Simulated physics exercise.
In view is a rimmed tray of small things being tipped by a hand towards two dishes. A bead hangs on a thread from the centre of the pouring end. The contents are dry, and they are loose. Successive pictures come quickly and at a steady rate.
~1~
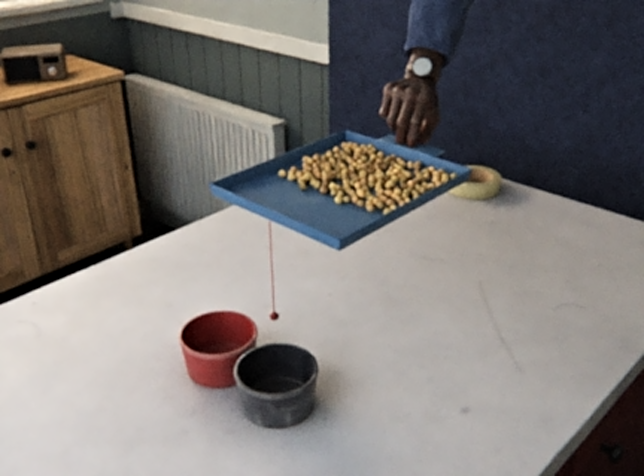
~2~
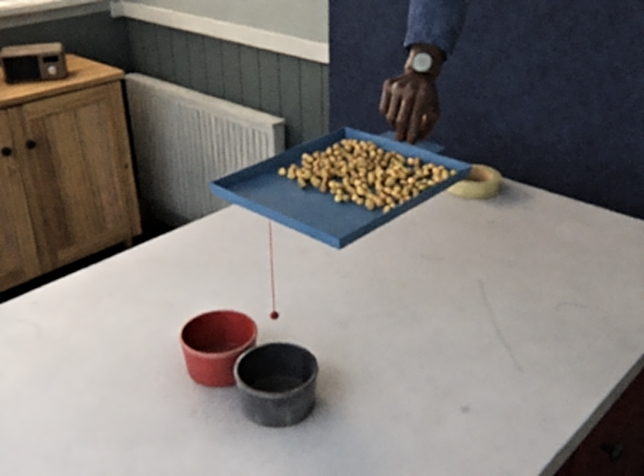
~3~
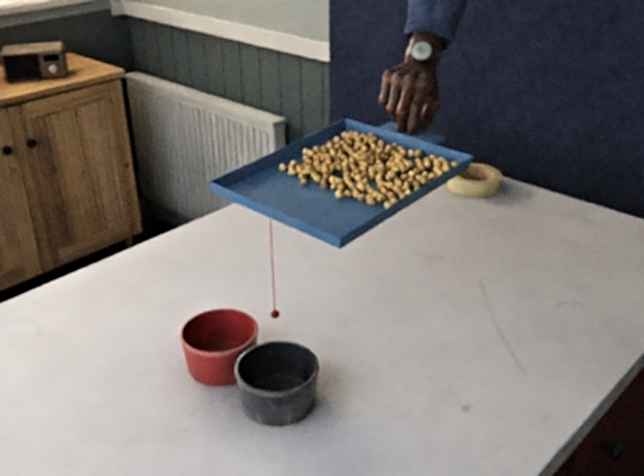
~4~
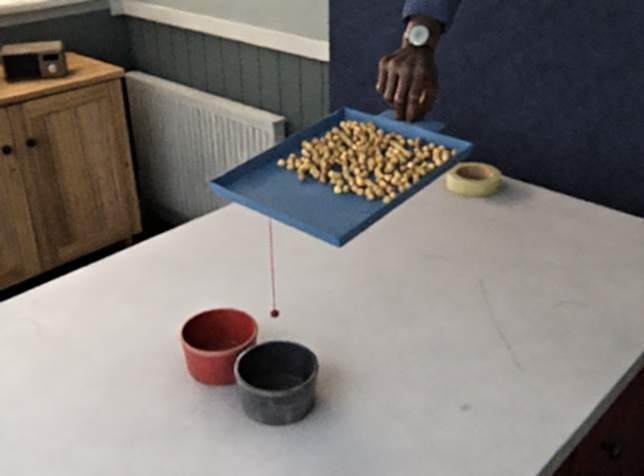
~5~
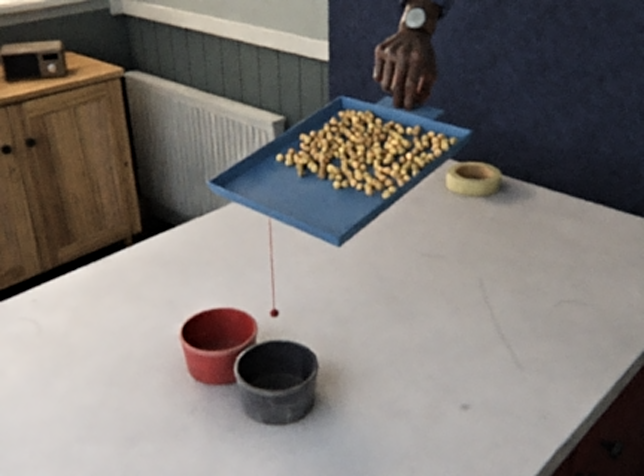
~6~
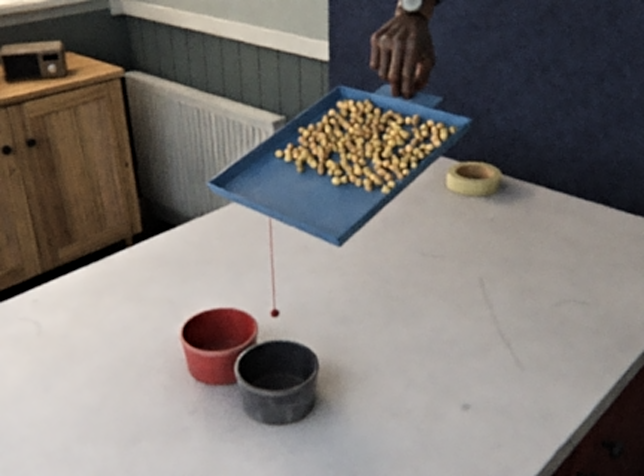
A hand gradually raises the far end of a blue tray of chickpeas above two dishes.
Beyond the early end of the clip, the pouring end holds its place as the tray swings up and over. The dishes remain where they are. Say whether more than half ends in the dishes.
I'd say the dishes catch most of it, honestly.
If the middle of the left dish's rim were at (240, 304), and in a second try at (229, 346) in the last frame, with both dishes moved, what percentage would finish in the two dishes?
Trial 1 around 10 percent, trial 2 around 60 percent.
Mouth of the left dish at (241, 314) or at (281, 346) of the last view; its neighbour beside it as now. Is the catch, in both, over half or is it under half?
At place one a lesser share; at place two a lesser share.
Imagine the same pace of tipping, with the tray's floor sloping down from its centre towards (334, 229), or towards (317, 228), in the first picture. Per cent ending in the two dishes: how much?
So it's 20 percent with the first slope and 40 percent with the other.
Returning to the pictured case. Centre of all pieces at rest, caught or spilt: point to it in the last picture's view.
Resting centre, last frame: Roughly (236, 370).
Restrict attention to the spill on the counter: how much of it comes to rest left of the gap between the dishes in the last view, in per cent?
It comes to near 80 percent of the spill.
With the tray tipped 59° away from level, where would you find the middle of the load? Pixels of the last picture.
Centre estimate: (277, 195).
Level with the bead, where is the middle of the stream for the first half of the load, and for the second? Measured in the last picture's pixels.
Around (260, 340), followed by around (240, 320).
Shortly afterwards, tray tipped steeply; all but a few on the tray; only a few in the left dish; a little in the air.
Next, tray tipped right over; the bulk on the tray; only a few in the right dish; a little in the left dish; a little outside both; only a few in the air.
Some moments later, tray tipped past a quarter turn; near a third in the right dish; near a third in the left dish; near a quarter outside both.
In the end, tray tipped past a quarter turn; near a third in the right dish; near a third in the left dish; near a quarter outside both.
